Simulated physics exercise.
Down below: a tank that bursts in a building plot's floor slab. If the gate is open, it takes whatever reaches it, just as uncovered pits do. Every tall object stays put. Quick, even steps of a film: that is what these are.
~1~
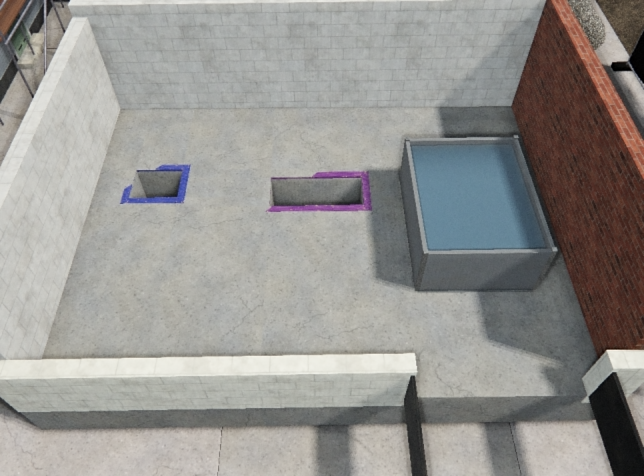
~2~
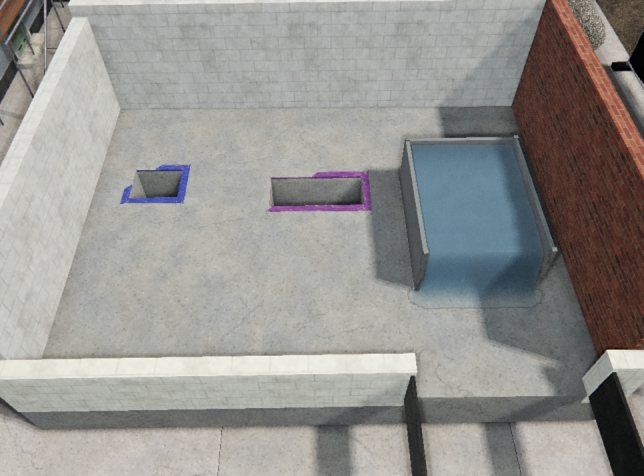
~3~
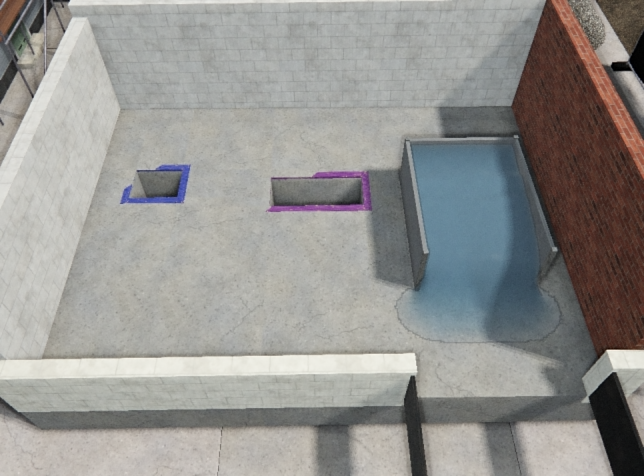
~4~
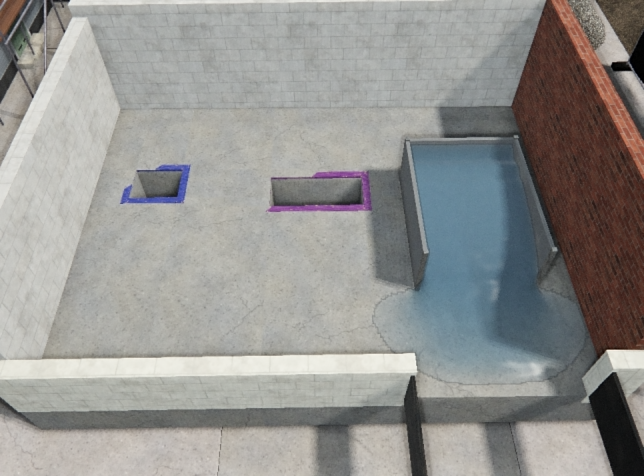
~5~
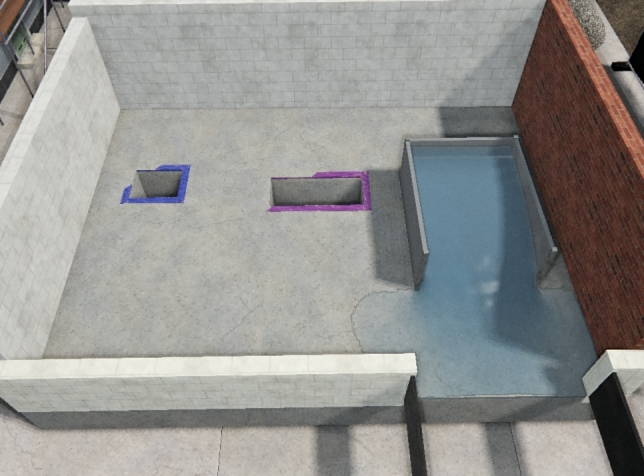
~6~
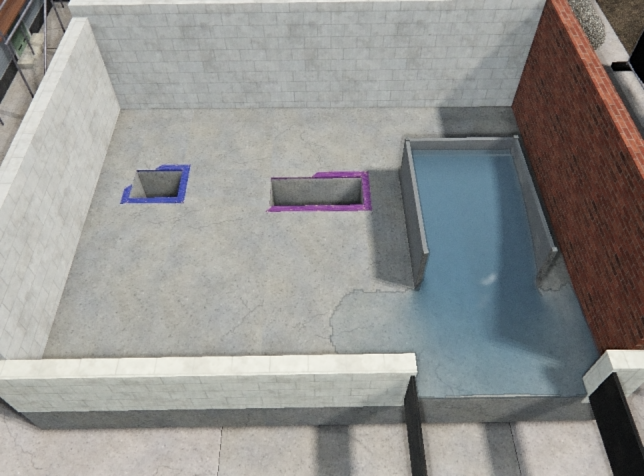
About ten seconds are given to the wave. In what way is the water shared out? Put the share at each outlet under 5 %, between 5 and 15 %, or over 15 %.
One by one: Gate: Beyond fifteen per cent, blue pit: Short of five per cent, purple pit: Short of five per cent.
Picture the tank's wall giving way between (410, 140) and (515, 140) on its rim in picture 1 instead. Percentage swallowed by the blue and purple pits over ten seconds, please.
I'd say the blue pit gets around 15 percent and the purple pit around 12 percent.
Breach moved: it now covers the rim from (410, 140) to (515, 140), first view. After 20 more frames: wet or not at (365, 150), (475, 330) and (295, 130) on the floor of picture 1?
Listed in order, they come out sitting in a pool, without a puddle and sitting in a pool.
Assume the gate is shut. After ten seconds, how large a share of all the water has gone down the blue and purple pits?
Percent to blue: 20, percent to purple: 10.
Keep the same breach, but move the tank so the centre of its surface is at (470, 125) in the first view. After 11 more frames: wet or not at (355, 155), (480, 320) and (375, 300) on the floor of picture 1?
Checking the three spots, I get high and dry, swamped, swamped.
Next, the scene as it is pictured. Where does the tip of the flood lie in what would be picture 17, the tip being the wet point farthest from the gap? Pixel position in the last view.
At roughly (105, 383).
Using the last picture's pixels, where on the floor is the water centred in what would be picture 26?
That comes out near (425, 284).
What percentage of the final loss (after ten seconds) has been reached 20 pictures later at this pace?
Something close to 75 percent by that point.
A moment on, water covers 15 % of the floor; the gate 22 %, the blue pit 0 %, the purple pit 0 %.
Next, water covers 25 % of the floor; the gate 45 %, the blue pit 0 %, the purple pit 0 %.
Then, water covers 35 % of the floor; the gate 63 %, the blue pit 0 %, the purple pit 0 %.
Later, water covers 40 % of the floor; the gate 76 %, the blue pit 0 %, the purple pit 0 %.
In the end, water covers 40 % of the floor; the gate 83 %, the blue pit 1 %, the purple pit 0 %.
